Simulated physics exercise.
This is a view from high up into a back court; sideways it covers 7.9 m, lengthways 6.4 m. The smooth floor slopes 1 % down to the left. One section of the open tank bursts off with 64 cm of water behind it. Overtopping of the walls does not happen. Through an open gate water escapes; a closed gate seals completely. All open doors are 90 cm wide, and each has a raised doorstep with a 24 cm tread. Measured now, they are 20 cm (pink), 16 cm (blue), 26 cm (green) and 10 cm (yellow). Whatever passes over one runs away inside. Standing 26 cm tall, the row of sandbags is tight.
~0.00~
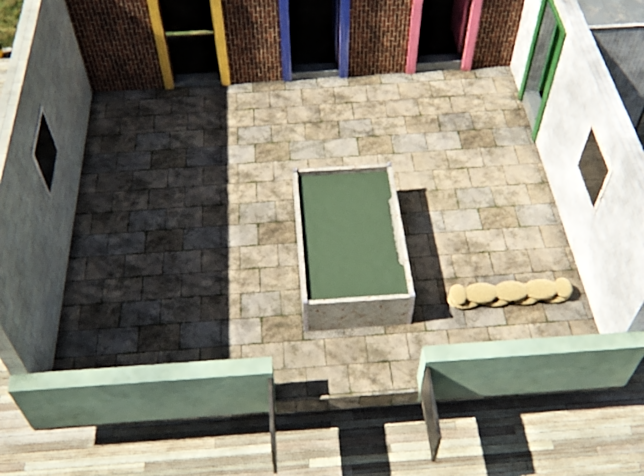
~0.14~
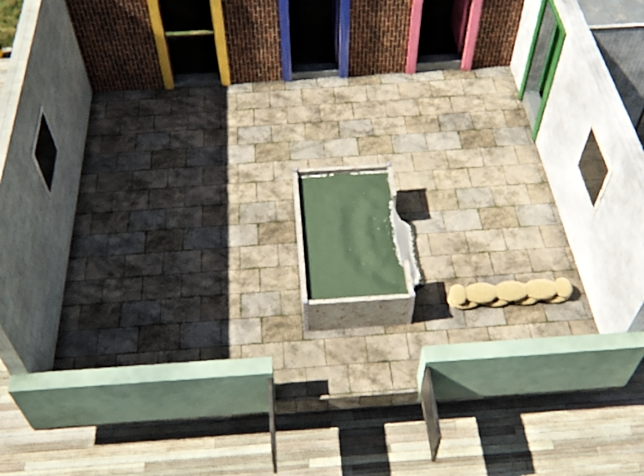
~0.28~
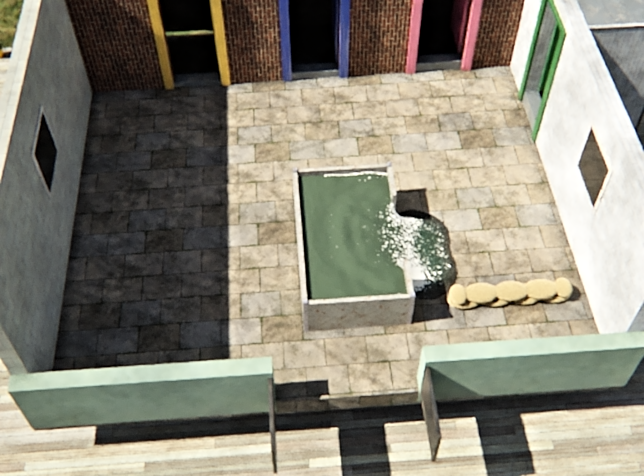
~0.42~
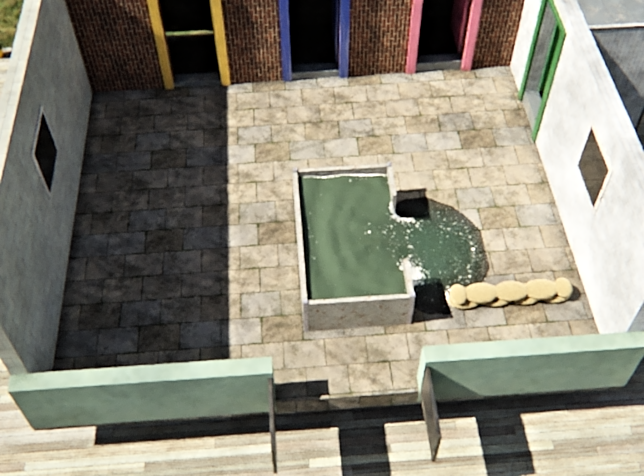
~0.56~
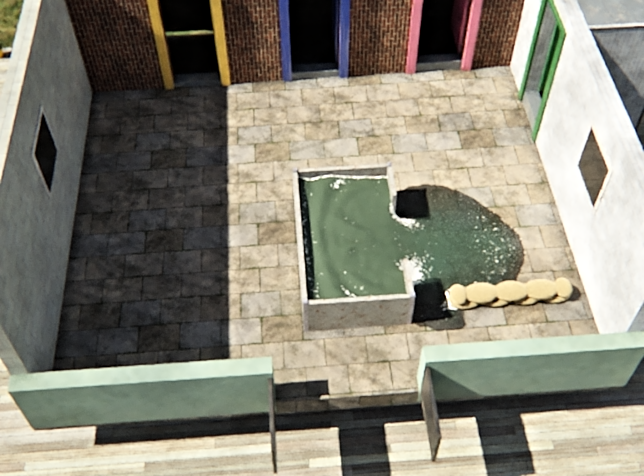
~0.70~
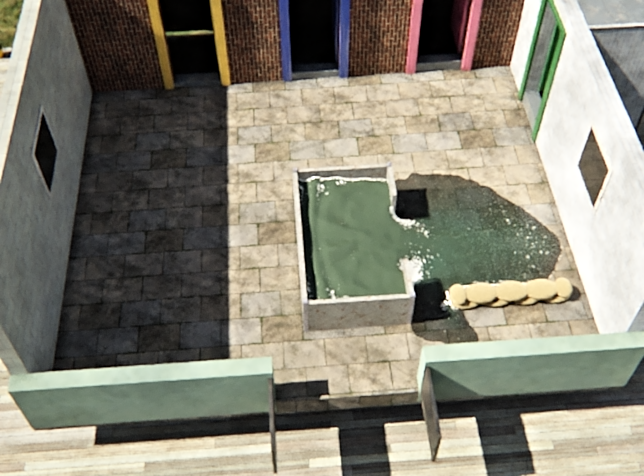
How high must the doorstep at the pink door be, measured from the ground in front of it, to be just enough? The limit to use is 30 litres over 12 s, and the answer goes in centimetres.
About 12.5 cm.
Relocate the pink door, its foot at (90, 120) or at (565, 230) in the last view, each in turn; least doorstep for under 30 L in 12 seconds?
8.0 and 25 cm.
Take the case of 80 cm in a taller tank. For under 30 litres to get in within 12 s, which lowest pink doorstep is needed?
The step needs to be some 17 cm.
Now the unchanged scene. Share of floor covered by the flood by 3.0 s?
Wet share: Near 25 %.
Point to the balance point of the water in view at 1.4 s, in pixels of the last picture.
Look at about (401, 252) in the last view.
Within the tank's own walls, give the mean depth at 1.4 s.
On average, around 40 cm.
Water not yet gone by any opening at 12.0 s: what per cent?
Something like 94 per cent of it remains.
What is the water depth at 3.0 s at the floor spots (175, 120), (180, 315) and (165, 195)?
Close to 0, 0 and 0 cm, one after the other.
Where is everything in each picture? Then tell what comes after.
In the first picture, still water, 64 cm deep, in the open tank at (350, 233); the pink door at (444, 28) is dry.
In the second picture, water pours out at (396, 245) and has run 0.3 m, to (419, 283); about 9 cm deep outside, 64 cm at the back.
In the third picture, the gap is at (396, 247), the front 0.8 m out at (452, 271); the back of the open tank holds 64 cm.
In the fourth picture, water pours out at (396, 248) and has run 1.3 m, to (483, 269); about 9 cm deep outside, 60 cm at the back.
In the fifth picture, the gap is at (396, 247), the front 1.9 m out at (519, 257); the back of the open tank holds 54 cm.
In the sixth picture, the front is at (555, 251), 2.5 m from the gap at (396, 247); 4.6 m2 of floor is wet, 55 cm left at the back; 2.8 m in a straight line remain to the pink door at (444, 28).
After 1.4 s water covers 15 % of the floor, deepest (44 cm) near (569, 269); it has not reached the pink door.
After 3.0 s water covers 25 % of the floor, deepest (26 cm) near (535, 272); 9 cm at the pink door, 0 litres in over its 20 cm doorstep.
After 12.0 s water covers 90 % of the floor, deepest (12 cm) near (49, 404); 6 cm at the pink door, 1 litre in over its 20 cm doorstep.
At the pink door as built, the water arrived by 2.9 s and peaked near 21 cm at 3.6 s.
Run again over the same 12 s with other heights there, 41 litres in over 11.5 cm, 10 litres over 15.5 cm. The limit of 30 litres is kept from about 12.5 cm up.
